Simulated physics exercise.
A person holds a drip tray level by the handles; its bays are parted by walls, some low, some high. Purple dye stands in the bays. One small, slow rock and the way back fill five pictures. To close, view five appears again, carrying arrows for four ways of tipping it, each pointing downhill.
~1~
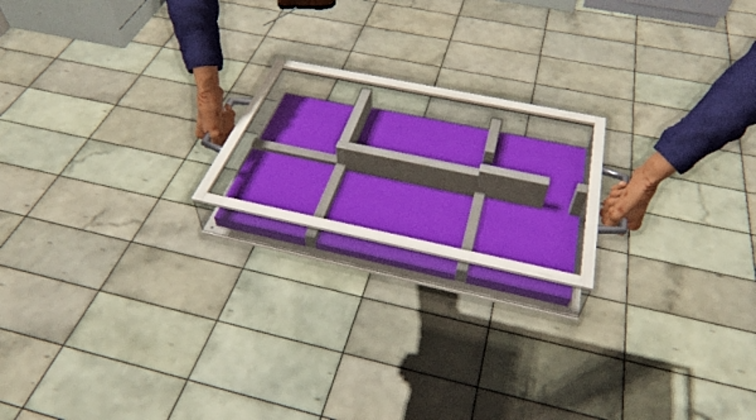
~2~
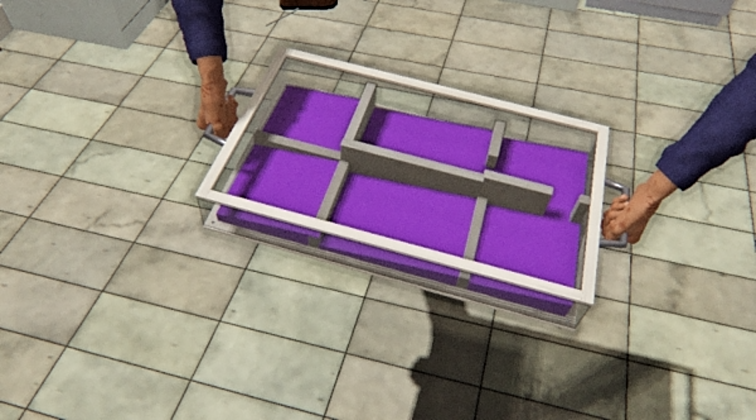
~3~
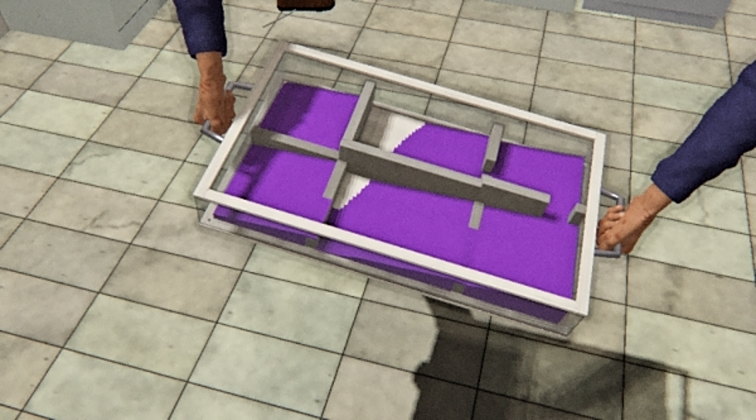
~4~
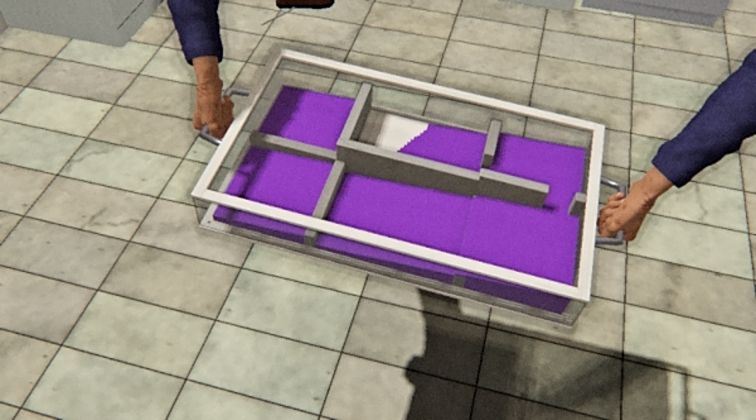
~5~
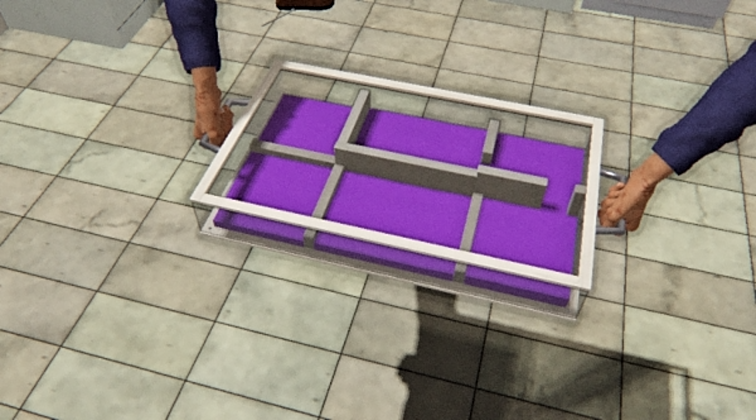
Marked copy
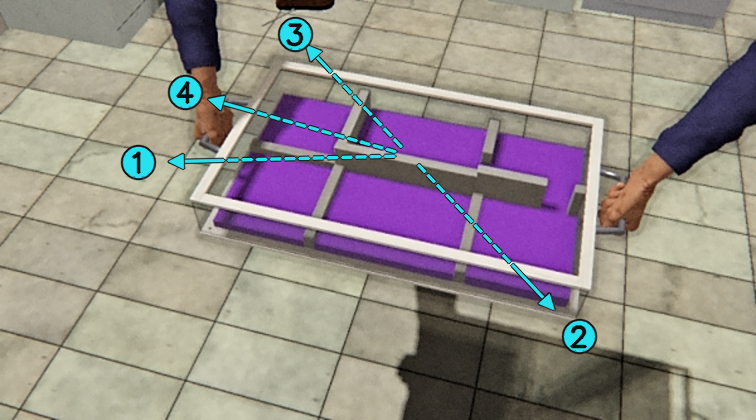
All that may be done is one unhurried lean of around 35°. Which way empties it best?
Arrow 2 does it best.
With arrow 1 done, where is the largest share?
It is the front left one.
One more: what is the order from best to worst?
Best to worst: 2, 3, 1, 4.
On the marked copy, 1 ends at (174, 161); 2 ends at (550, 305); 3 ends at (309, 49); 4 ends at (213, 100).
With 1, about 33 % stays in the tray, the largest part in the front left bay.
With 2, about 16 % stays in the tray, the largest part in the front right bay.
With 3, about 25 % stays in the tray, the largest part in the back left bay.
With 4, about 53 % stays in the tray, the largest part in the back left bay.
